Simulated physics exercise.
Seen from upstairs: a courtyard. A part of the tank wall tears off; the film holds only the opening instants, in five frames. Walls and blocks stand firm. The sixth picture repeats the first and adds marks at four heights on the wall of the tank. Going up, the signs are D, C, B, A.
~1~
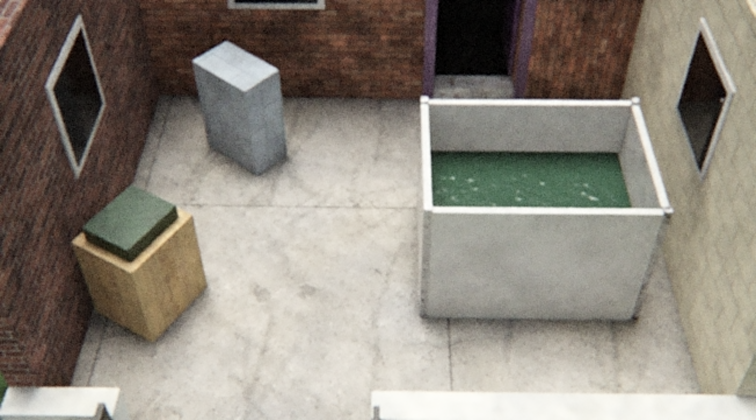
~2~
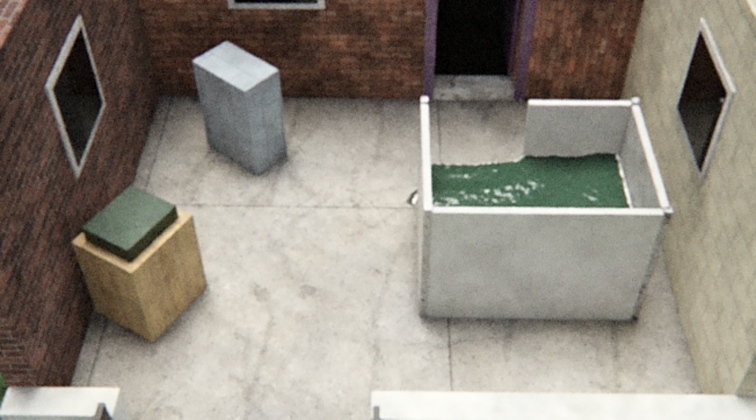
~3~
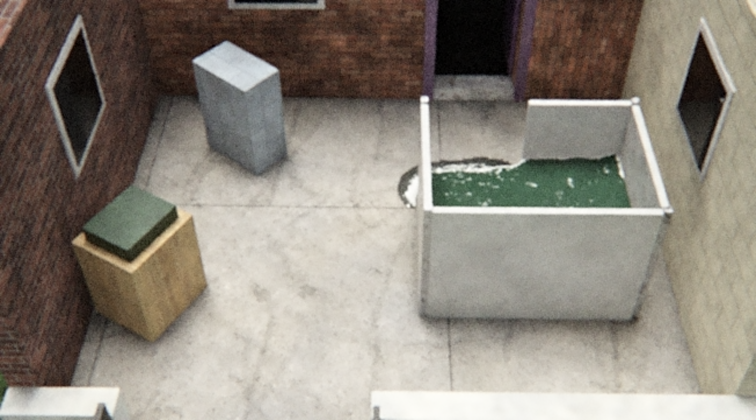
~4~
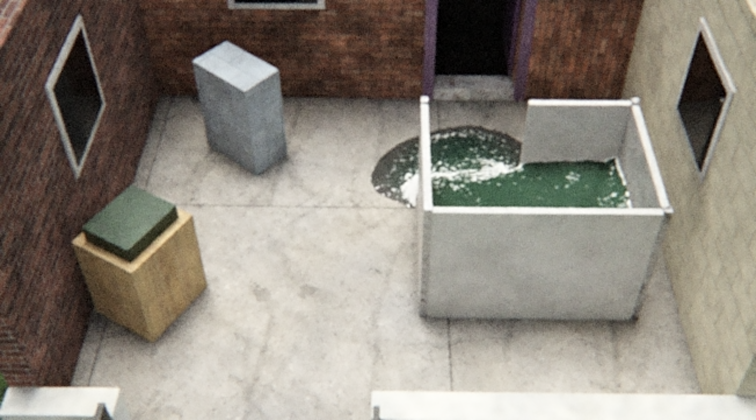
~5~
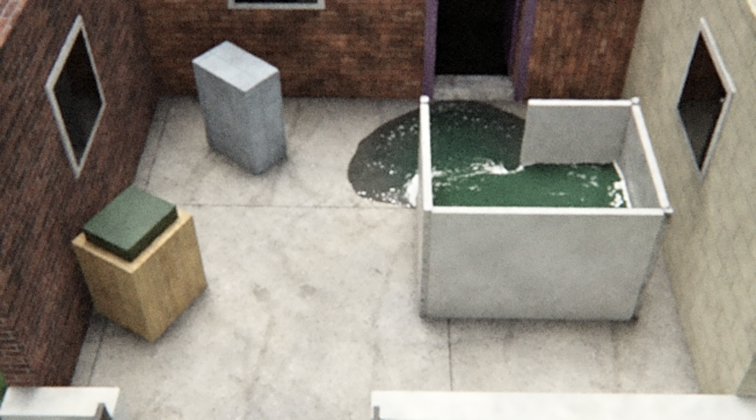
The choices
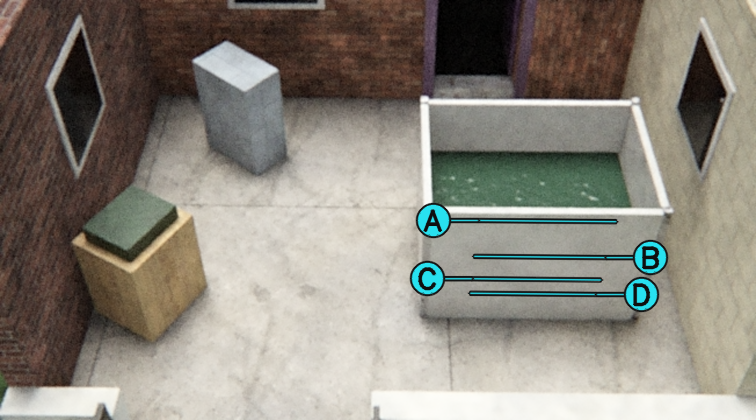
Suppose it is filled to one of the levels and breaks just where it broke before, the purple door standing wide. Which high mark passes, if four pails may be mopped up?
Mark D just does it.
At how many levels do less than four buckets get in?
One of the four.
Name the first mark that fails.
Mark C.
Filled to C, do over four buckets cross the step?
Yes.
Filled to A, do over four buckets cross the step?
Yes, it does.
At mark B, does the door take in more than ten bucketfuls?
Yes, clearly.
On the marked copy, A at (546, 221); B at (540, 257); C at (536, 279); D at (533, 293); from the bottom up D, C, B, A.
Choosing A, dozens of bucketfuls pour in.
Choosing B, dozens of bucketfuls pour in.
Choosing C, about 9 bucketfuls get in.
Choosing D, a bucket or two gets in.
